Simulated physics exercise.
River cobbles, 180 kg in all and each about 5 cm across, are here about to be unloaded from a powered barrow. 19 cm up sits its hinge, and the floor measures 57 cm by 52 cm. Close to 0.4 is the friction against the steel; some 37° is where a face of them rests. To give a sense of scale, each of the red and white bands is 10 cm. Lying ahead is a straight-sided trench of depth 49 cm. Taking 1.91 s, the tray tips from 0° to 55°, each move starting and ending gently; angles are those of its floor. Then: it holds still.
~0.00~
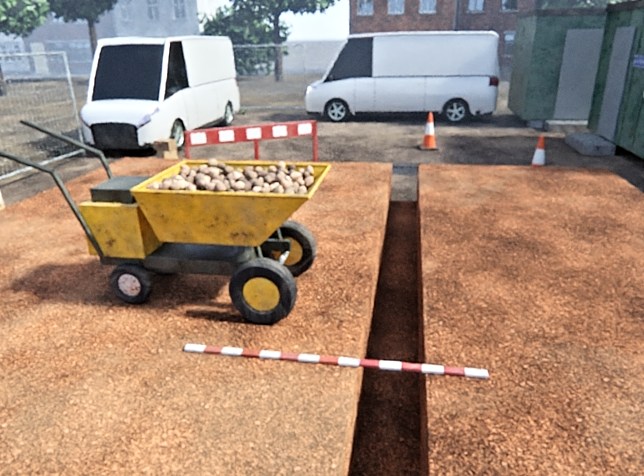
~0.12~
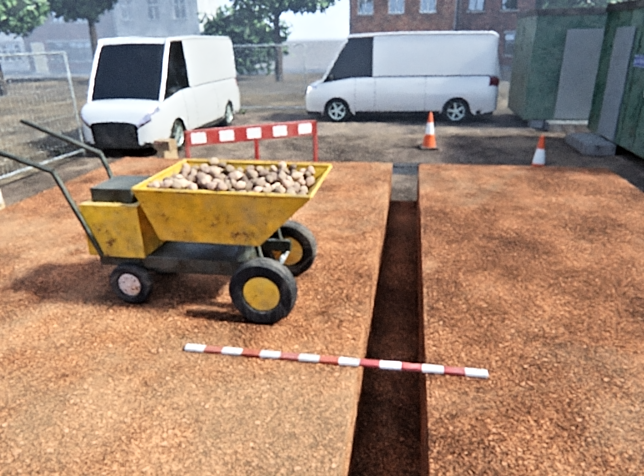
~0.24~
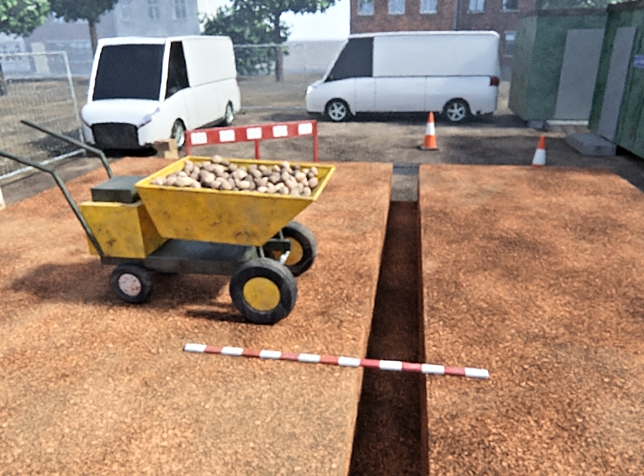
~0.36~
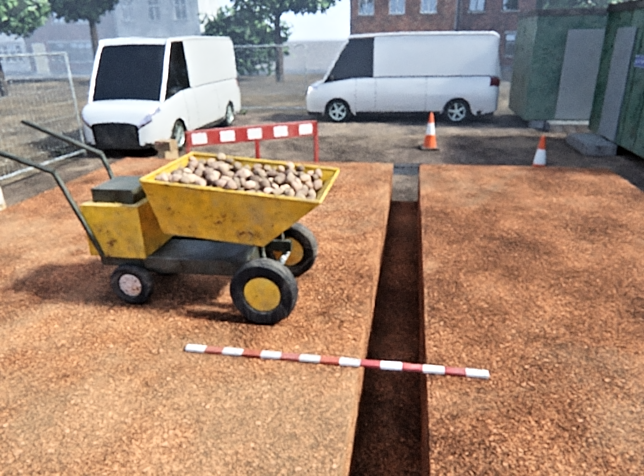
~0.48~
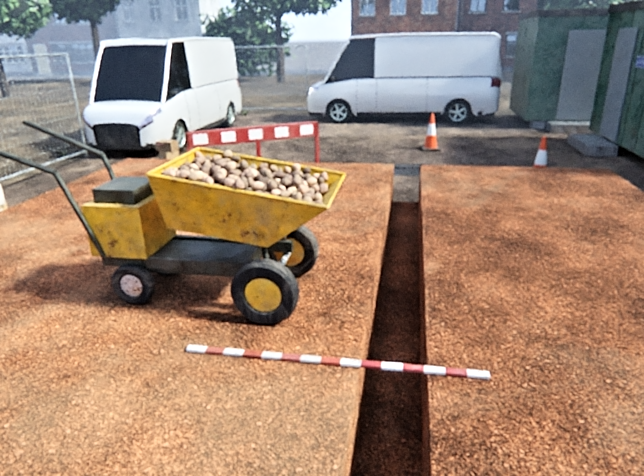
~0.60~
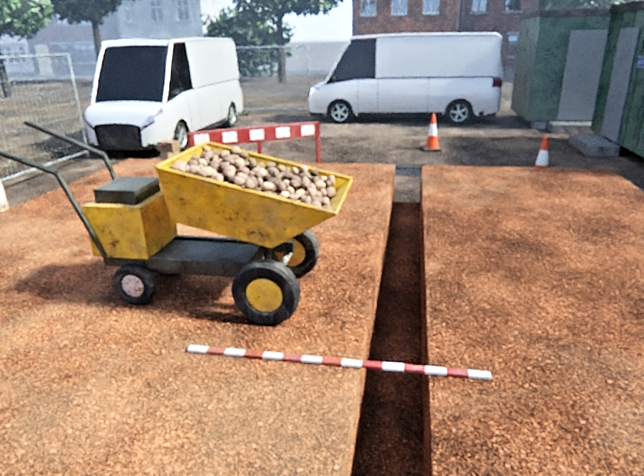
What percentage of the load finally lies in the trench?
About 66 per cent.
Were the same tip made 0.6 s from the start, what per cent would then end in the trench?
In that case some 45 per cent.
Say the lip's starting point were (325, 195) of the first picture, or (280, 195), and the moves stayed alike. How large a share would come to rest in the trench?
It comes to about 55 and 80 in a hundred.
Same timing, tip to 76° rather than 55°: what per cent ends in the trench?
Roughly 85 per cent would end in the trench.
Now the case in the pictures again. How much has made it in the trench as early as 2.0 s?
Close to 20 per cent at that time.
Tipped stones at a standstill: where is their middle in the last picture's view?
Around (404, 360).
After 1.4 s the floor is at 46°; 100 % in the tray; the foremost stones are at (373, 247).
After 2.0 s the floor is at 55°; 78 % in the tray, 19 % in the trench, 2 % past the trench; the foremost stones are at (445, 308).
After 2.4 s the floor is at 55°; 53 % in the tray, 34 % in the trench, 13 % past the trench; the foremost stones are at (503, 313).
After 4.3 s the floor is at 55°; 19 % in the tray, 66 % in the trench, 15 % past the trench; the foremost stones are at (553, 308).
